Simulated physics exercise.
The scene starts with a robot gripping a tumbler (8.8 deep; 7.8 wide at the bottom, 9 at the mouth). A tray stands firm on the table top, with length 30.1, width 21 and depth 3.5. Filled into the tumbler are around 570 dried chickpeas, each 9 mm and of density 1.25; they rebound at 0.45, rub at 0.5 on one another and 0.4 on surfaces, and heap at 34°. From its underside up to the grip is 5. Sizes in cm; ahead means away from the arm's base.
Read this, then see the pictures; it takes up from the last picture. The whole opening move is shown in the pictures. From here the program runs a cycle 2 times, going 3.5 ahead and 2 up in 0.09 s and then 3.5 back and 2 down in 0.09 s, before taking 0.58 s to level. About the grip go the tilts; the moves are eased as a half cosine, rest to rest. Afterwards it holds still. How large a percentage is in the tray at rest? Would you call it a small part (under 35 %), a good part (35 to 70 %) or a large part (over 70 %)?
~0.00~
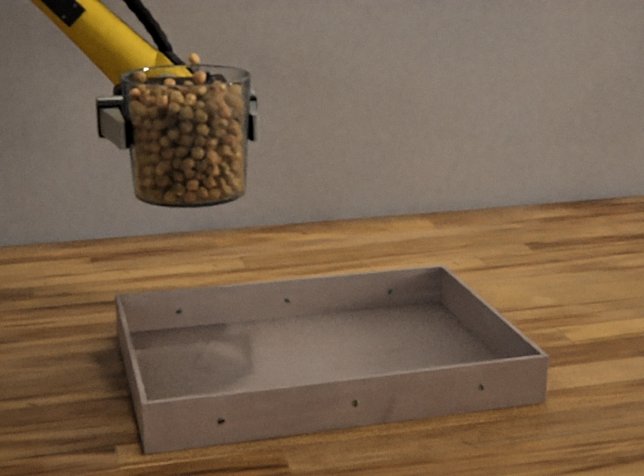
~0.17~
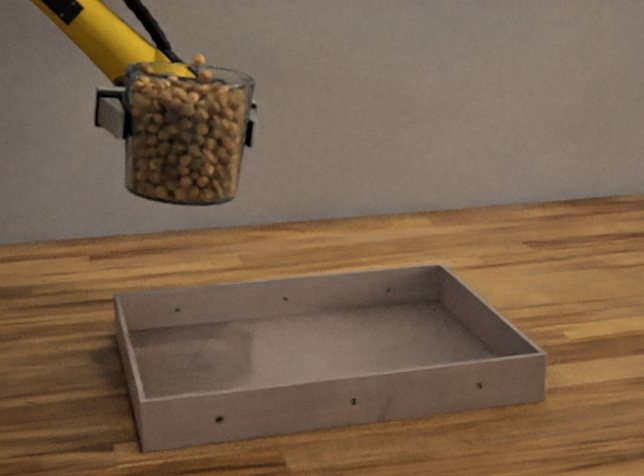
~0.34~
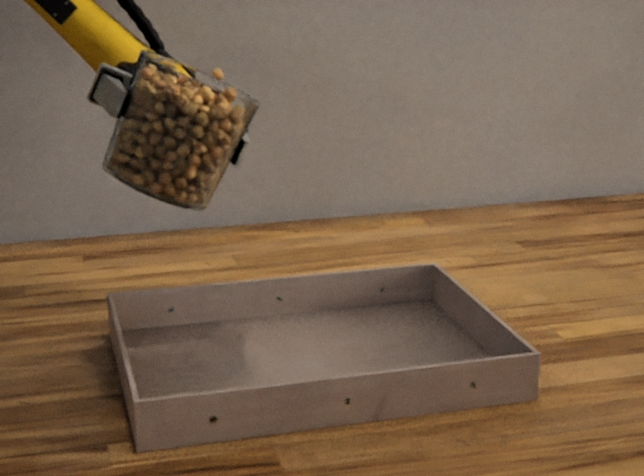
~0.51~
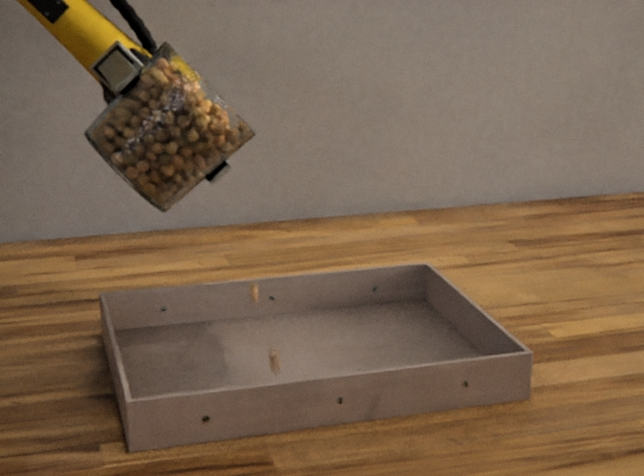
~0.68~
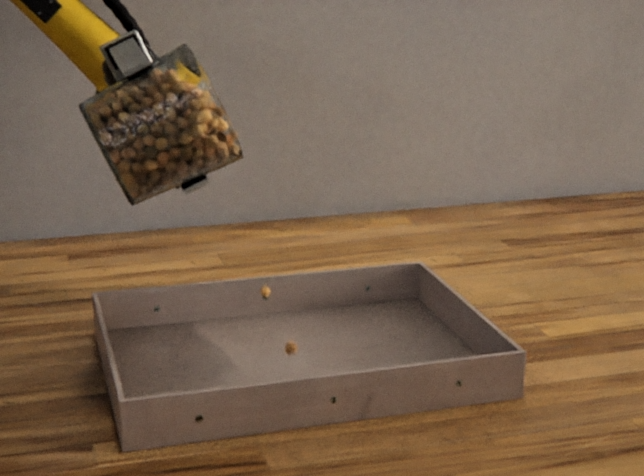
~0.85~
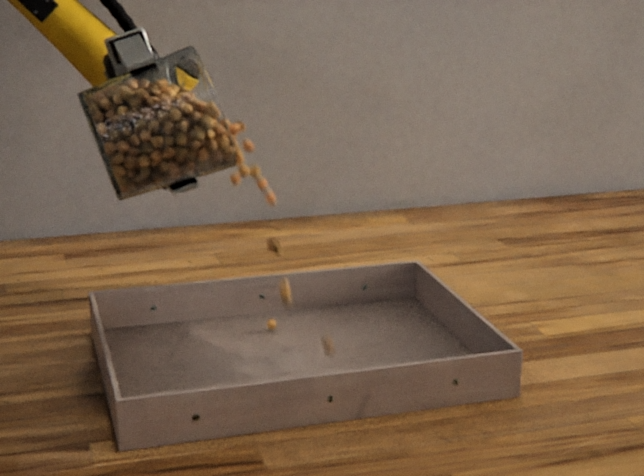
I'd call it a large part.
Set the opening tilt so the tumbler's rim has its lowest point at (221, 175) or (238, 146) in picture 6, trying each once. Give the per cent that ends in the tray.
Some 100 and 70 per cent.
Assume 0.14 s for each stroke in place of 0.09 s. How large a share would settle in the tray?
In that case around 65 per cent.
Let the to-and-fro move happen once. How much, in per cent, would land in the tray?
I'd expect close to 80 per cent then.
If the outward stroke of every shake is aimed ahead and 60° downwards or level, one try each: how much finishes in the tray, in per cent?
Roughly 30 per cent, then 70 per cent.
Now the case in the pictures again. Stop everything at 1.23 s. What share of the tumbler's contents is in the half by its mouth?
Mouth half: Close to 85 per cent.
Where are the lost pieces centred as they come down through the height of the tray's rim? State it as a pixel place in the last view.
Their middle sits near (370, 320).
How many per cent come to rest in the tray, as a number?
85 per cent, give or take.
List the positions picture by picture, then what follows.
The first picture shows tumbler middle at (188, 137), level; upper third of the load around (187, 110), from x 135 to 240, top at y 60; 569 in the tumbler.
The second picture shows tumbler middle at (186, 135), tilted 7° forward; upper third of the load around (185, 108), from x 135 to 240, top at y 60.
The third picture shows tumbler middle at (177, 134), tilted 25° forward; upper third of the load around (174, 107), from x 115 to 240, top at y 70; 567 in the tumbler, 2 in flight or on a rim.
The fourth picture shows tumbler middle at (167, 132), tilted 48° forward; upper third of the load around (163, 106), from x 95 to 275, top at y 65; 567 in the tumbler, 2 in the tray.
The fifth picture shows tumbler middle at (158, 129), tilted 66° forward; upper third of the load around (153, 106), from x 90 to 290, top at y 75; 567 in the tumbler, 2 in the tray.
The sixth picture shows tumbler middle at (154, 128), tilted 73° forward; upper third of the load around (141, 109), from x 90 to 330, top at y 85; 557 in the tumbler, 5 in the tray, 7 in flight or on a rim.
After 1.23 s, tilted 73° forward, highest piece 20 above the table; 424 in the tray, 82 in the tumbler, 2 on the table or floor, 61 in flight or on a rim.
After 1.60 s, tilted 17° forward, highest piece 21 above the table; 488 in the tray, 74 in the tumbler, 7 on the table or floor.
After 1.99 s, level, highest piece 20 above the table; 488 in the tray, 74 in the tumbler, 7 on the table or floor.
After 3.04 s, level, highest piece 20 above the table; 488 in the tray, 74 in the tumbler, 7 on the table or floor.
At rest, 488 in the tray, 74 in the tumbler, 7 on the table or floor. That is 86 % in the tray.
